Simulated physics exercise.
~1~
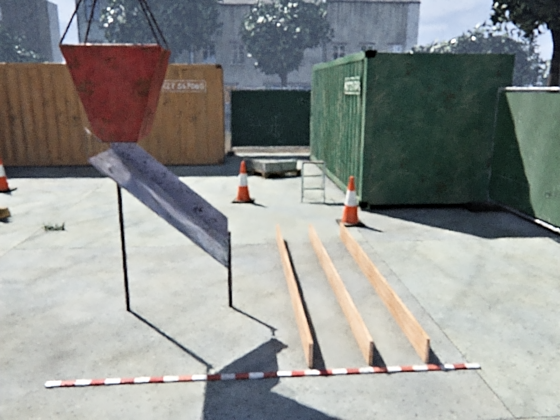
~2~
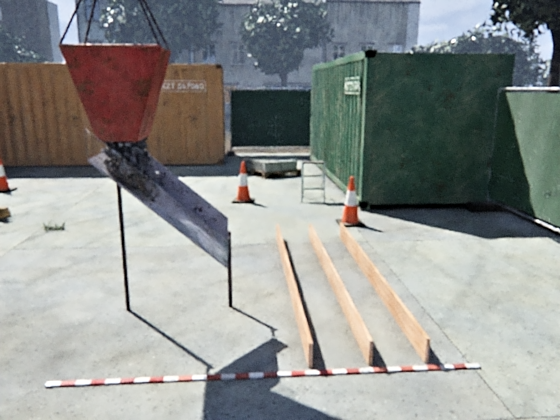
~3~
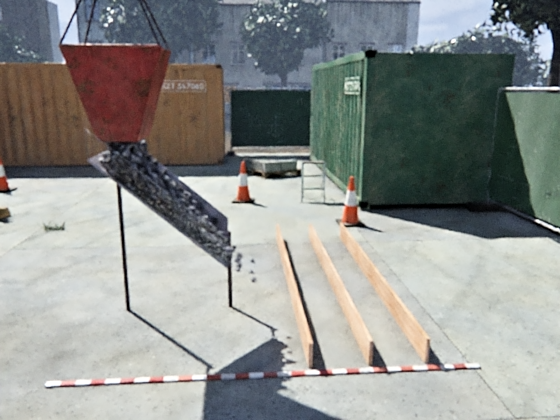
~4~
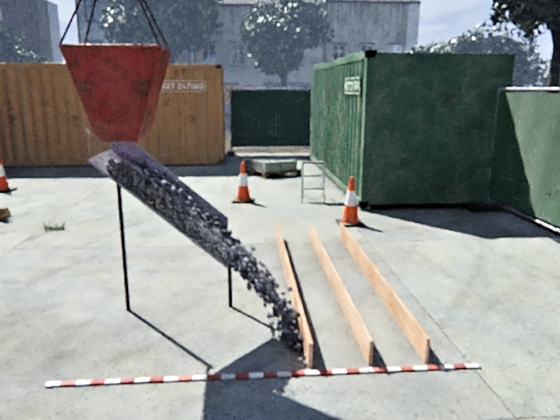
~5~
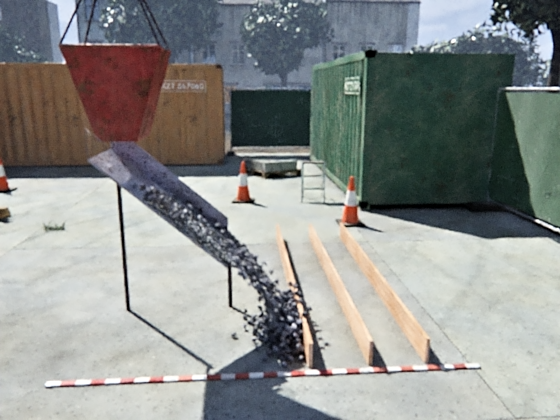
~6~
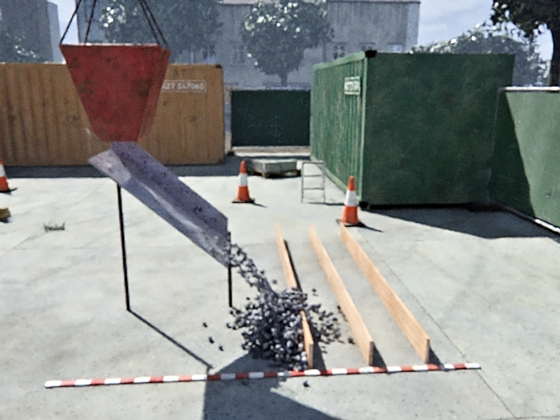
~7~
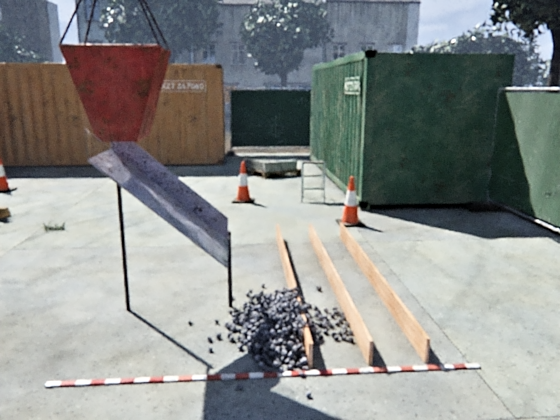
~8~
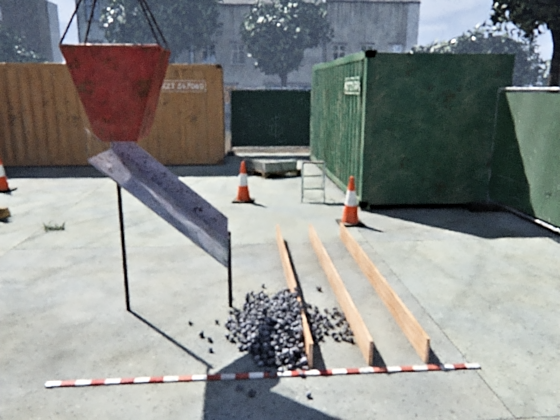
A sunlit concrete yard is seen from a fixed, slightly raised viewpoint, with an orange container at the back left, green containers at the right and traffic cones between. A red hopper hangs at the left above a sloping grey steel chute on thin legs, near three upright wooden boards and a red-and-white staff on the ground. Dark crushed stones drop from the hopper, slide down the chute to the right and spill off its lower end. They pile against the leftmost board, and a few cross it. The chute empties, and the heap rests mostly left of the boards.
